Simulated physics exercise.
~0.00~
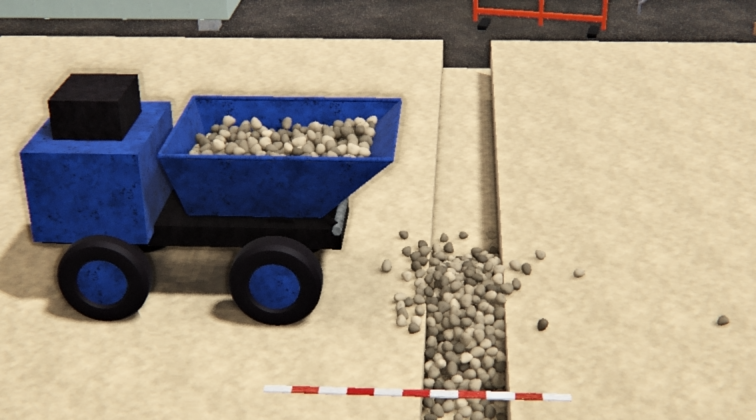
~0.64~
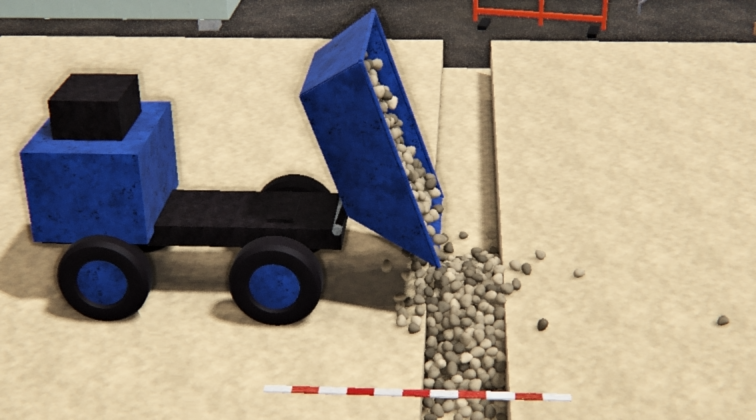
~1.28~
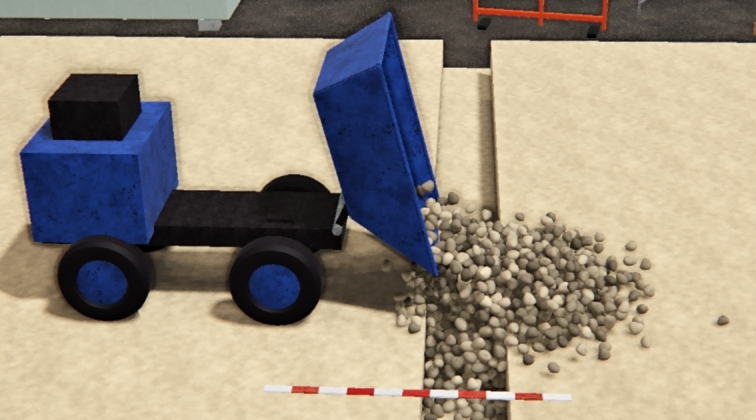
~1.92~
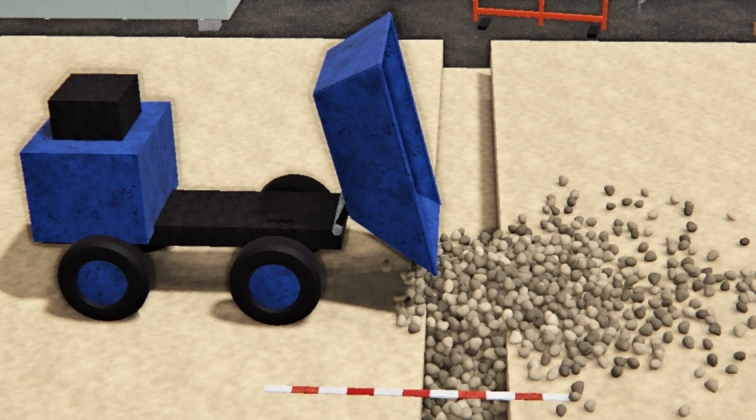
A blue dumper's loaded skip tipped up steeply toward the right and poured its stones onto those already in the trench, where they heaped up, spilled over and scattered across the sandy ground beyond, leaving the skip raised and empty.
